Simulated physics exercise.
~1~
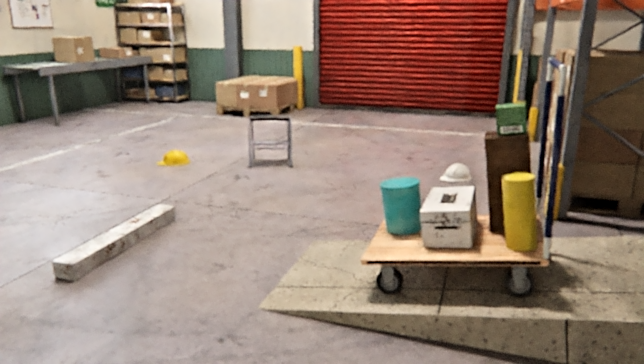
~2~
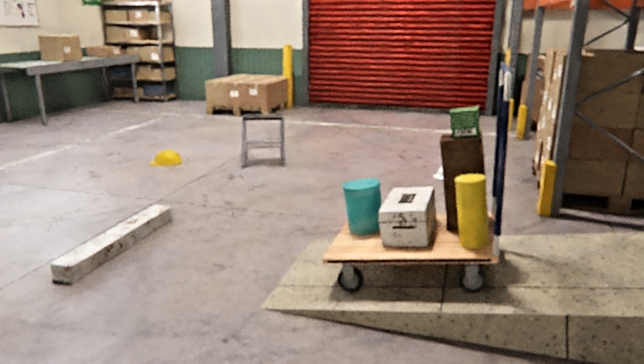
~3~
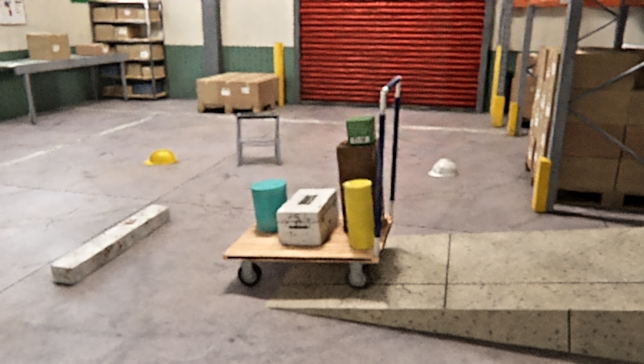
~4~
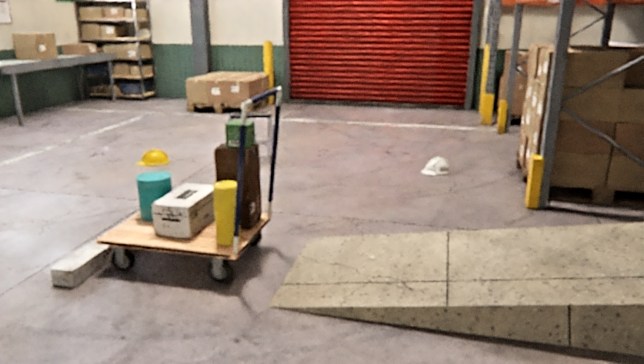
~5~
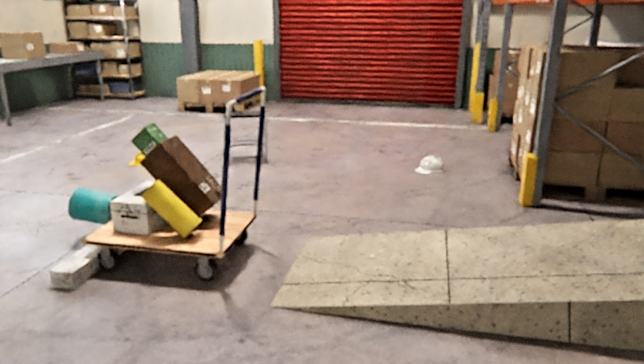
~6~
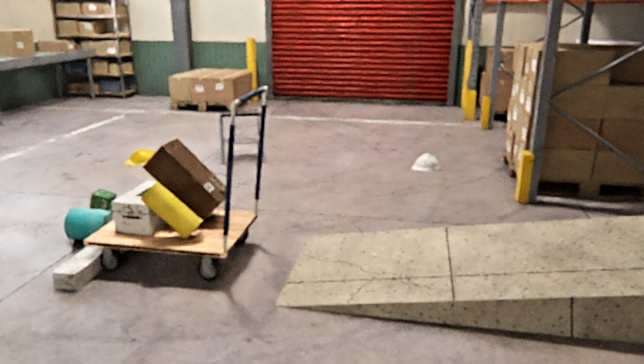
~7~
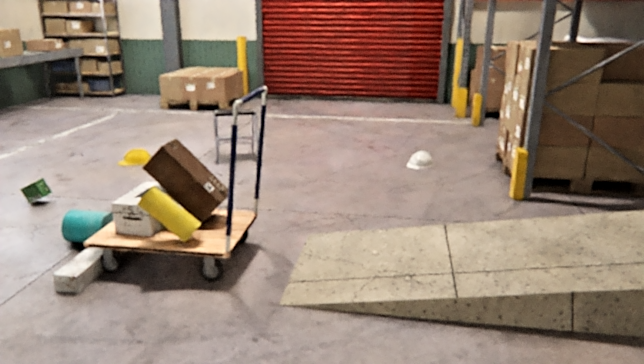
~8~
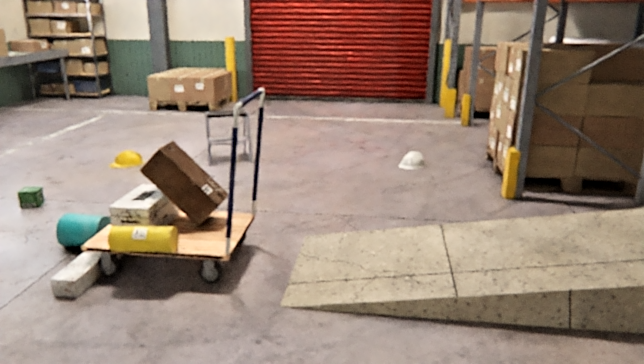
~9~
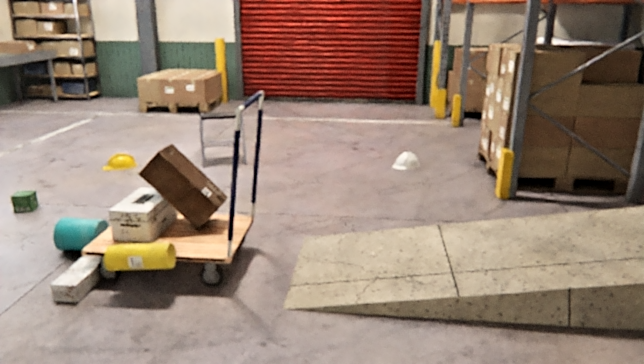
Loaded trolley rolling left off a ramp into a kerb, toppling its brown box and shedding green box, turquoise pail, yellow canister.
